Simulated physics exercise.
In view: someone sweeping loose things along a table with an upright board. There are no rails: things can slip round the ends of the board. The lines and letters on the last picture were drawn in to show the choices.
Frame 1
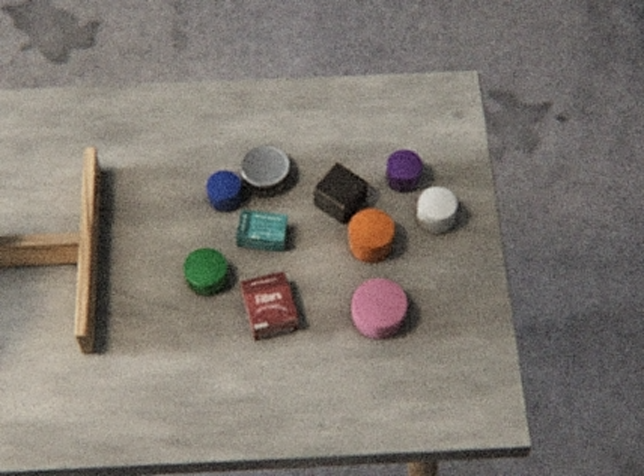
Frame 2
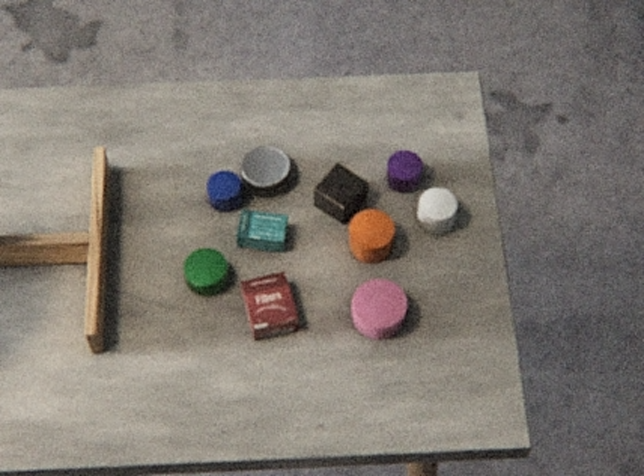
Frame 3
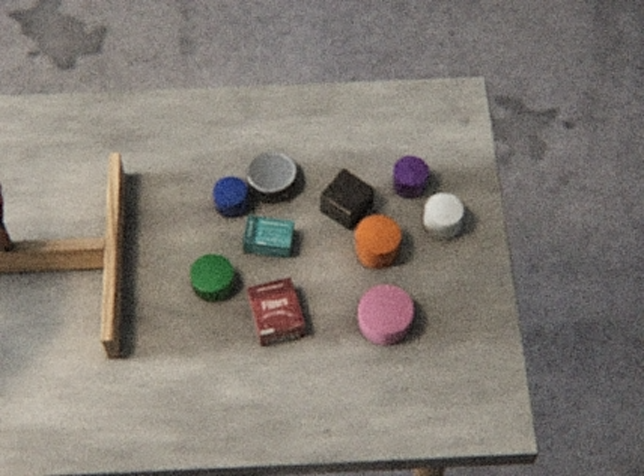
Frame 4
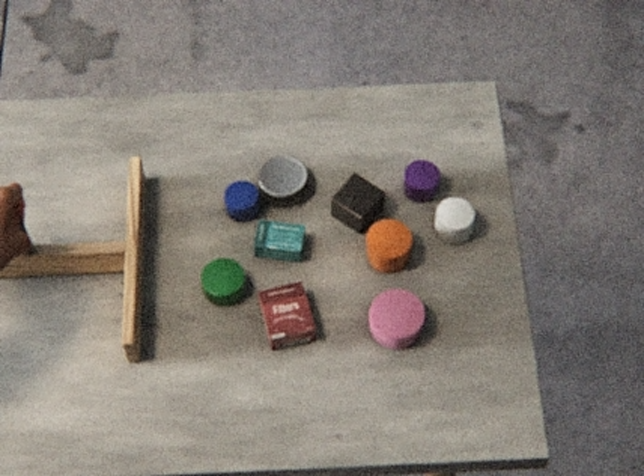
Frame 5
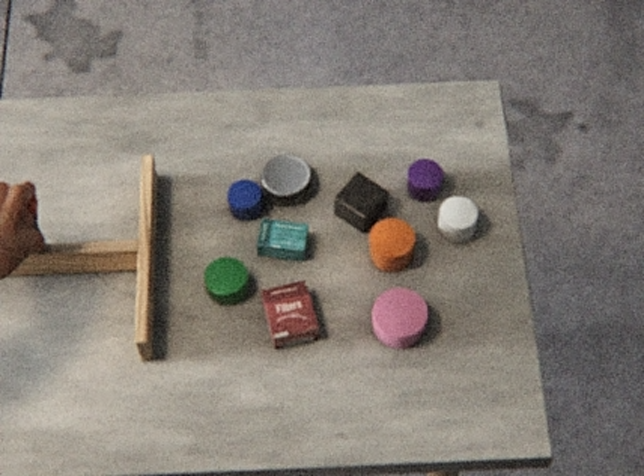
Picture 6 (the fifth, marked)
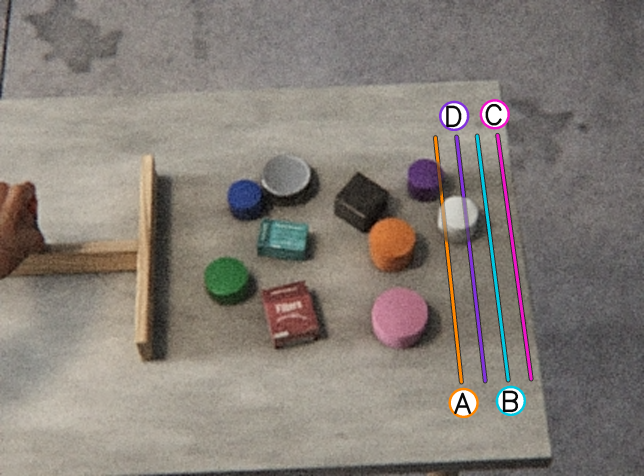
To begin with, an upright wooden board stands at the left of a table, apart from a loose group of colourful pots, tins and boxes. The board slides slowly right, narrowing the gap, as the view shifts slightly. A hand comes into sight behind it on the left, while the objects stay unmoved on the tabletop.
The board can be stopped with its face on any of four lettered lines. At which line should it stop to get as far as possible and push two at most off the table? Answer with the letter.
Line A.
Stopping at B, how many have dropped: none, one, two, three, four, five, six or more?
By then, five.
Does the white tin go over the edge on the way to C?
Yes.
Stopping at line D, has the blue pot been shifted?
By then, yes.
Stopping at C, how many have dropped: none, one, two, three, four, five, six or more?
By then, six or more.
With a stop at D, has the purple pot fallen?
Yes.
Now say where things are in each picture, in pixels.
In the first picture, board (86, 237); pink pot (379, 309); black block (340, 193).
In the second picture, board (95, 236); purple pot (405, 172).
In the third picture, board (111, 242); orange pot (378, 242).
In the fourth picture, board (132, 246); turquoise box (280, 241).
In the fifth picture, board (144, 244); white tin (458, 220); blue pot (245, 200); pink pot (400, 319).
On the marked copy, A at (448, 253); B at (492, 251); C at (513, 250); D at (470, 252).
Taking A. A third of the way, board (254, 240); grey jar (304, 175); blue pot (278, 202).
Two thirds of the way, board (361, 235); white tin (464, 217); purple pot (444, 174).
When it is over, board (445, 232); white tin over the edge; pink pot (533, 314); one fallen.
As for the rest, B drops five; C drops ten; D drops four.
